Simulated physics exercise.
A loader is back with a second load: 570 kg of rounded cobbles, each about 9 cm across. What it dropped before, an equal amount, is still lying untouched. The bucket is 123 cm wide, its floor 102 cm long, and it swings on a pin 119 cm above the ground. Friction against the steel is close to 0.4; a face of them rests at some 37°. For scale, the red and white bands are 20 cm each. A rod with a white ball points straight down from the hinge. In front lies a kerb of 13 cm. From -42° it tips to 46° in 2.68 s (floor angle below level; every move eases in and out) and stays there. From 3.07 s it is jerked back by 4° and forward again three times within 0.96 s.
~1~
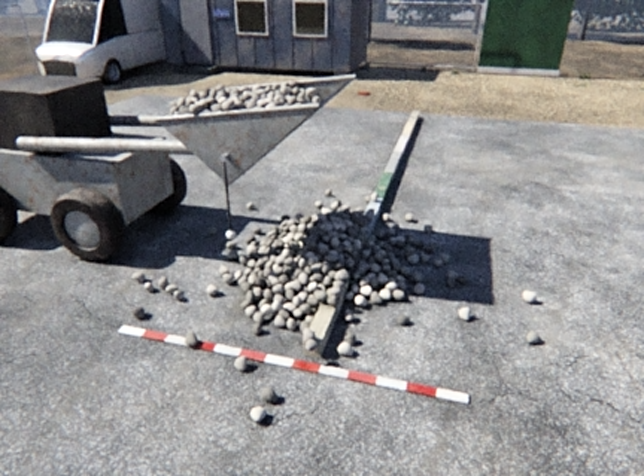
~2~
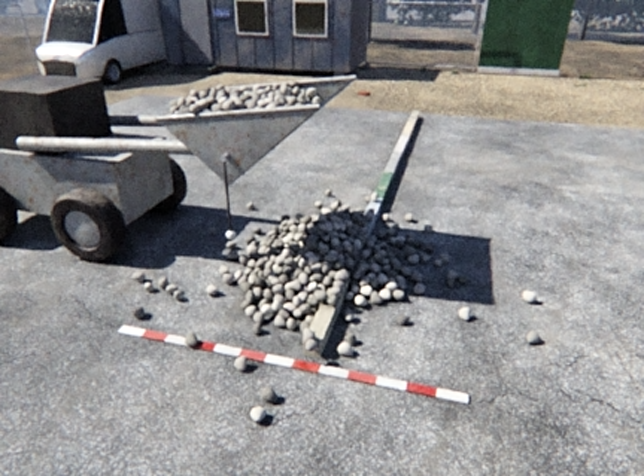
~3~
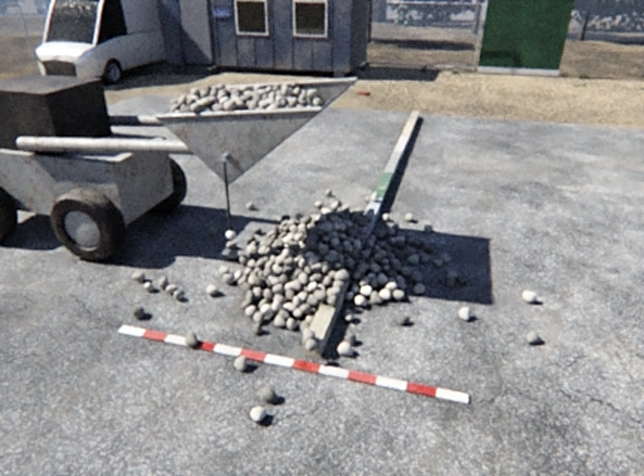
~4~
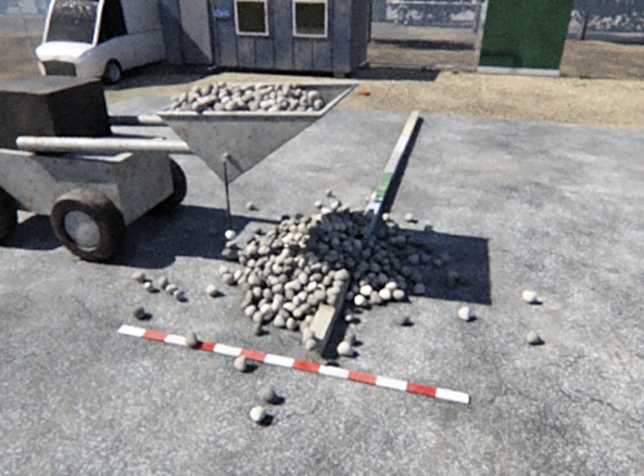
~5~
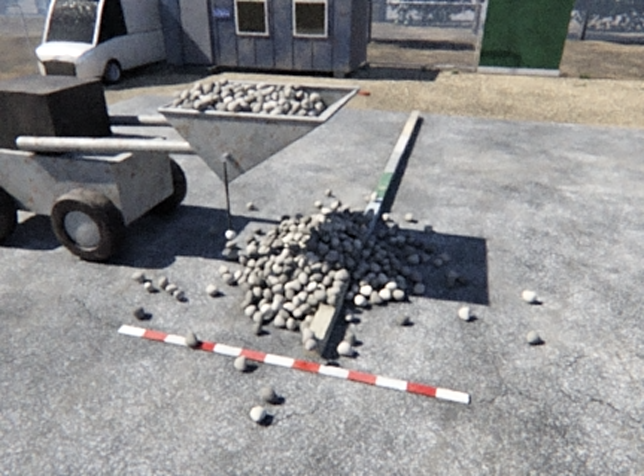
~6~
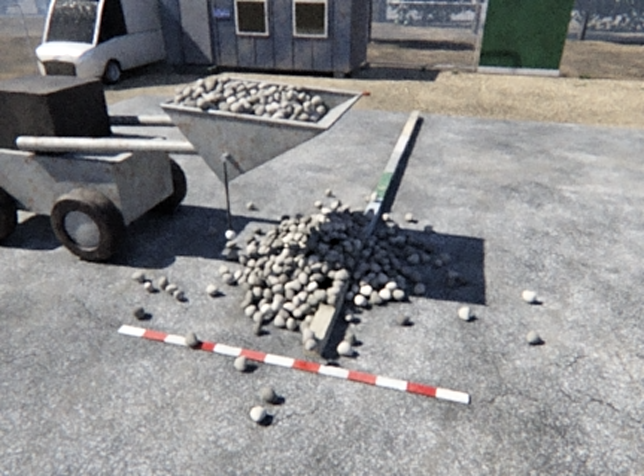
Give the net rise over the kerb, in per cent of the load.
Roughly 62 per cent of a load more.
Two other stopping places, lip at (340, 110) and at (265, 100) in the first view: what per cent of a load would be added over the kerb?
About 80 and 10 per cent.
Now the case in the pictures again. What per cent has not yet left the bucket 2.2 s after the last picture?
It holds some 5 per cent.
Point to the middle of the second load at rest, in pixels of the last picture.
Around (371, 253).
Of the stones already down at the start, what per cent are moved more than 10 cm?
Roughly 15 per cent of them.
Then, 1.4 s after the last picture the floor is at 32°; in per cent of one load, 83 in the bucket, 102 on this side of the kerb, 16 over the kerb; the foremost stones are at (470, 286).
Then, 2.2 s after the last picture the floor is at 46°; in per cent of one load, 6 in the bucket, 125 on this side of the kerb, 70 over the kerb; the foremost stones are at (487, 295).
Then, 3.9 s after the last picture the floor is at 46°; in per cent of one load, 0 in the bucket, 124 on this side of the kerb, 76 over the kerb; the foremost stones are at (511, 283).
Then, 6.6 s after the last picture the floor is at 46°; in per cent of one load, 0 in the bucket, 124 on this side of the kerb, 76 over the kerb; the foremost stones are at (511, 283). Net gain over the kerb, 62.
